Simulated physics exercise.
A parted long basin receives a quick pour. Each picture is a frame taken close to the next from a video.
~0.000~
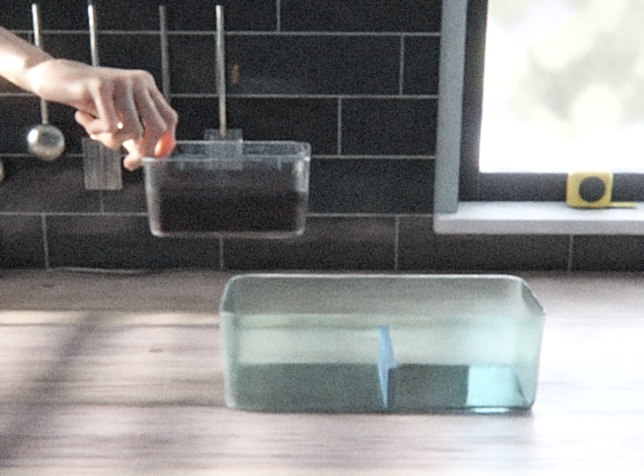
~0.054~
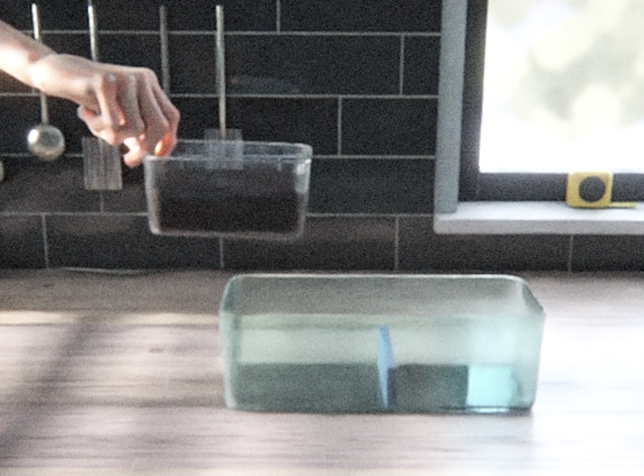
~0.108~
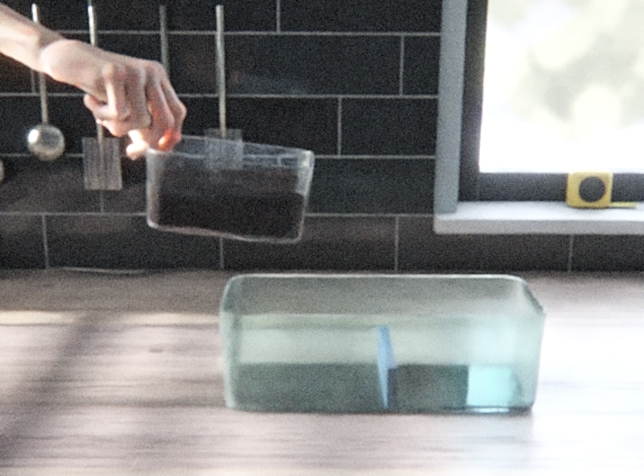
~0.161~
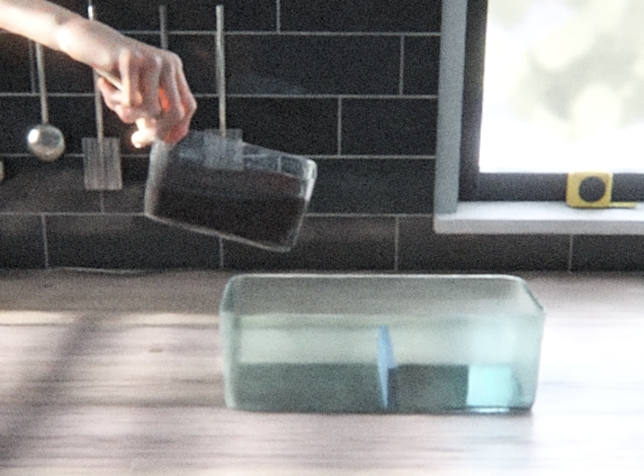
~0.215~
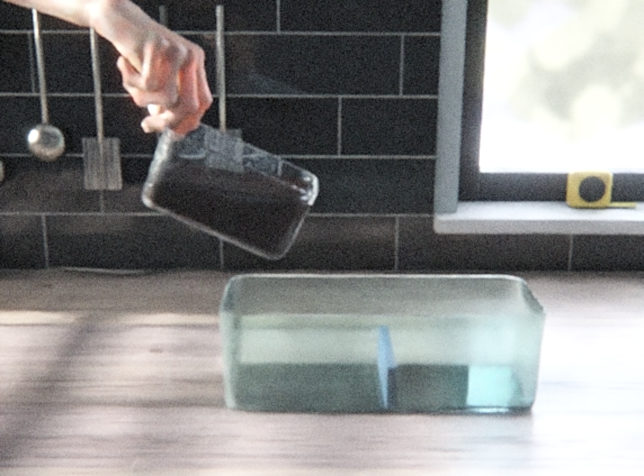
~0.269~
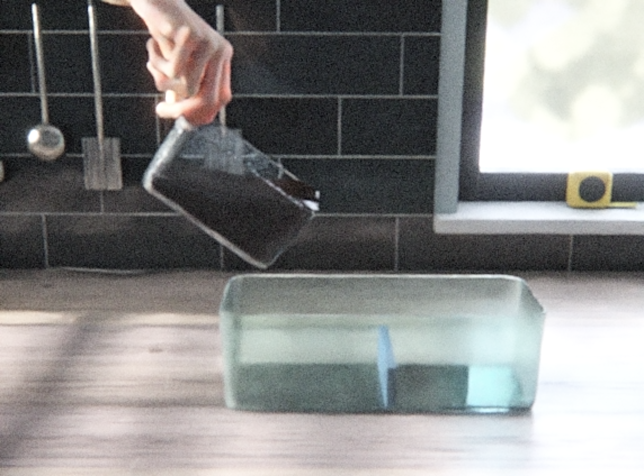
The clip shows a hand holding a clear container of dark coffee above a long, greenish basin with a blue divider, then tilting it progressively to the right until the coffee reaches its lowered rim, while the basin stays still.
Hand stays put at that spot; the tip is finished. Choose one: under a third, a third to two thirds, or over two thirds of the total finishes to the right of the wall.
Under a third finishes to the right of the wall.
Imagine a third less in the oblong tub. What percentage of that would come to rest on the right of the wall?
Best guess: Around 5 %.
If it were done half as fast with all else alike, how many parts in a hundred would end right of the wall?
5 per cent or thereabouts.
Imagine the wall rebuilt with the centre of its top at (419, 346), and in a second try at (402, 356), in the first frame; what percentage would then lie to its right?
First some 10, then 30 per cent.
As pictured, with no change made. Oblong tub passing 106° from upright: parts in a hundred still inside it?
10 in a hundred.
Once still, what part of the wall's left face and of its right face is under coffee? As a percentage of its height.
Left part: 60 per cent, right part: 10 per cent.
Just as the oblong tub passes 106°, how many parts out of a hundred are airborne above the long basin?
25 per cent.
A moment on, the oblong tub is tipped right over and 11 per cent is still to pour, 62 is left of the wall and 0 right of it.
Next, the oblong tub is tipped right over and 1 per cent is still to pour, 76 is left of the wall and 9 right of it.
Then the oblong tub is tipped right over and 0 per cent is still to pour, 76 is left of the wall and 15 right of it.
Later the oblong tub is tipped right over and 0 per cent is still to pour, 77 is left of the wall and 15 right of it.
In the end 77 per cent lies left of the wall, 15 right of it and 8 outside.
